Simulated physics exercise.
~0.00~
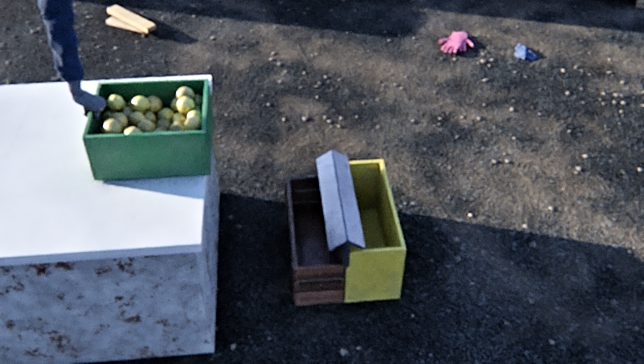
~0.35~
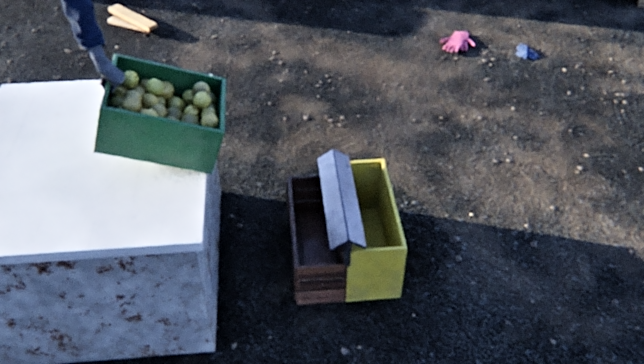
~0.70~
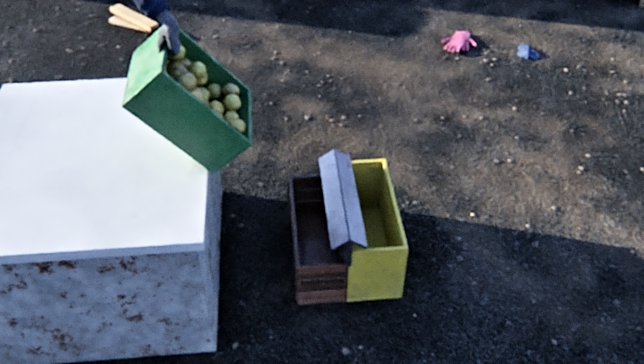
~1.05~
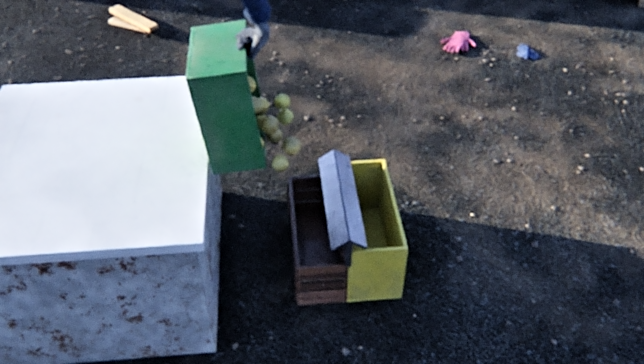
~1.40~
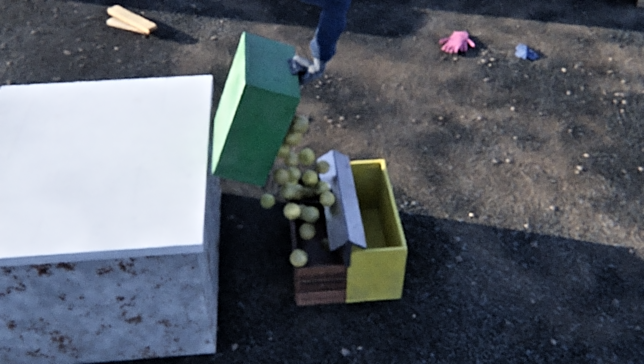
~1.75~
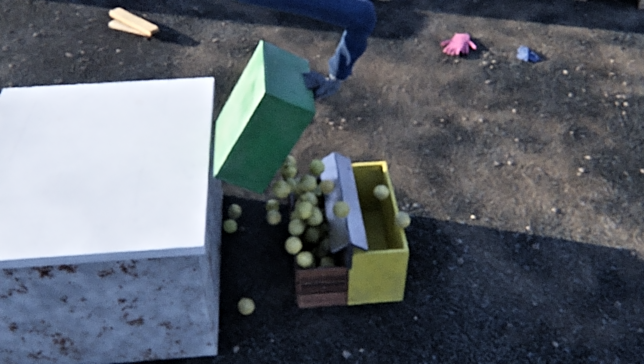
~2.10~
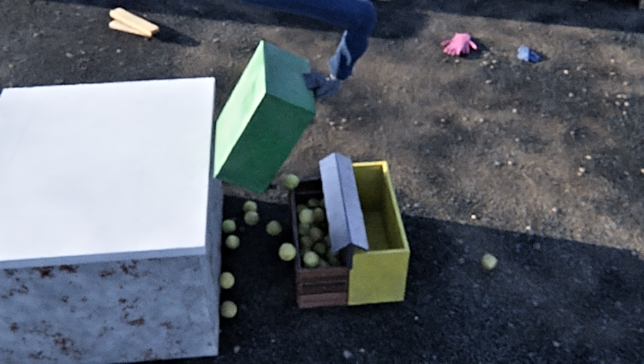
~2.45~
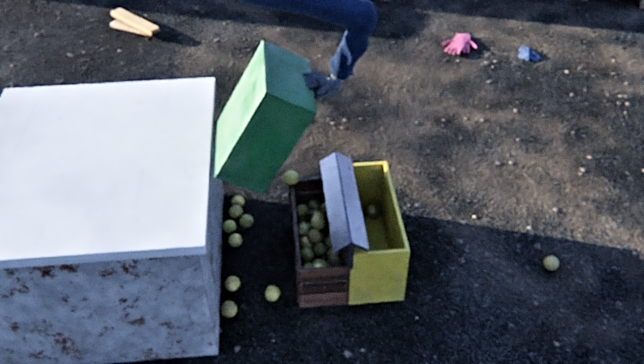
A gloved hand tipped a green tote of yellow apples over the edge of a white-topped bench, and most tumbled into the wooden tub below, while several landed on the ground beside the bench and one rolled away to the right.
